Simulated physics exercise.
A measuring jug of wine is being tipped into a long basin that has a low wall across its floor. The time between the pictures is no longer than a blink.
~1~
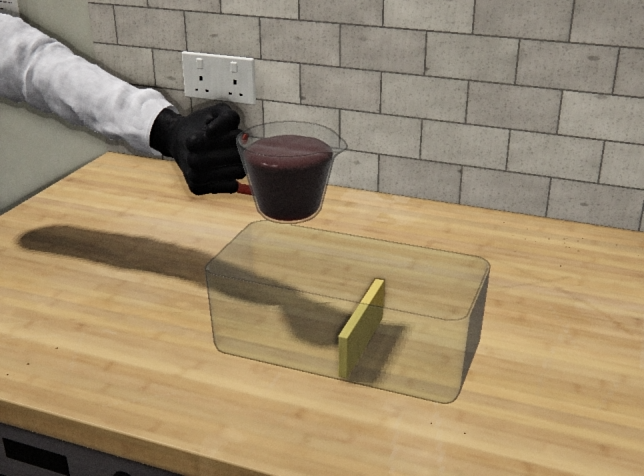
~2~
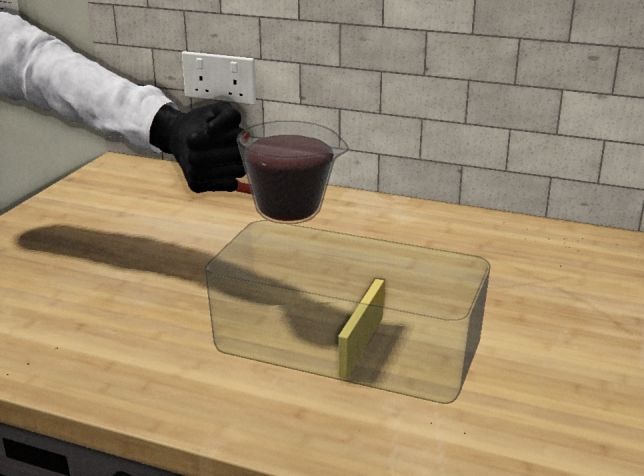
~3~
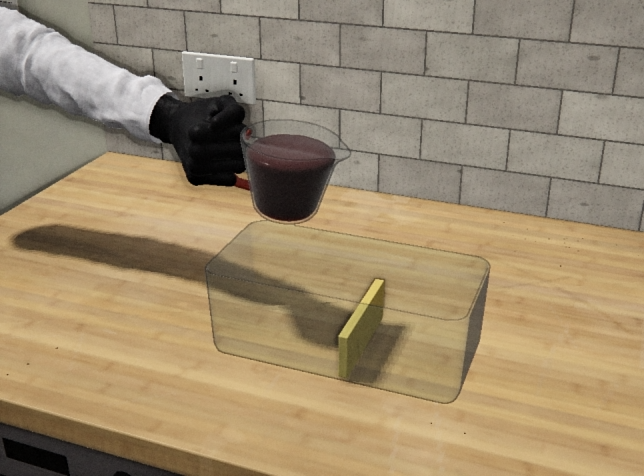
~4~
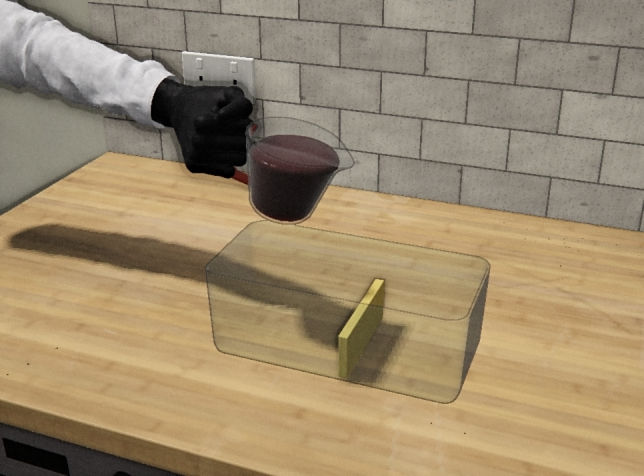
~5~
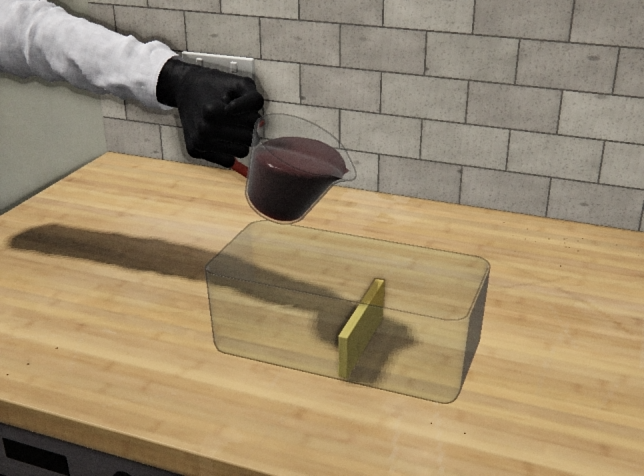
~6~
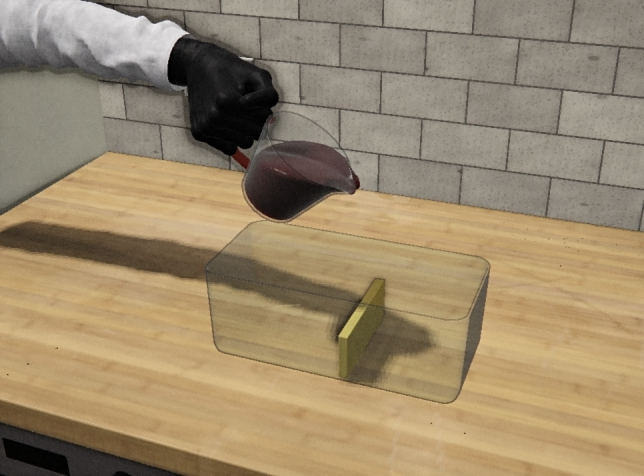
A black-gloved hand held a clear jug of dark red wine above a see-through basin with a low yellow wall inside, then tilted it rightward until the wine reached the spout.
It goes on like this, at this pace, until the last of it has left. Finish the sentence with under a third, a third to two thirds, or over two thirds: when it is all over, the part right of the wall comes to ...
When it is all over, the part right of the wall comes to a third to two thirds.
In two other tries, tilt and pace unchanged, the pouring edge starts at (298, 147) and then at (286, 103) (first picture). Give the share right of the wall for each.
It comes to 5 % the first time and 5 % the second.
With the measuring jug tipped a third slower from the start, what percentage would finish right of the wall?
65 per cent or thereabouts.
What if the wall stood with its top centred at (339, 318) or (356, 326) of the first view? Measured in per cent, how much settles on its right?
It would come to roughly 90 per cent the first time and roughly 65 per cent the second.
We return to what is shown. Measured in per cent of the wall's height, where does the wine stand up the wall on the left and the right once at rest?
On the left roughly 20, on the right roughly 20.
A moment on, the measuring jug is tipped right over and 26 per cent is still to pour, 11 is left of the wall and 43 right of it.
Next, the measuring jug is tipped right over and 1 per cent is still to pour, 45 is left of the wall and 48 right of it.
Then the measuring jug is tipped right over and 0 per cent is still to pour, 49 is left of the wall and 48 right of it.
Later the measuring jug is tipped right over and 0 per cent is still to pour, 50 is left of the wall and 48 right of it.
Finally, 50 per cent lies left of the wall, 48 right of it and 3 outside.
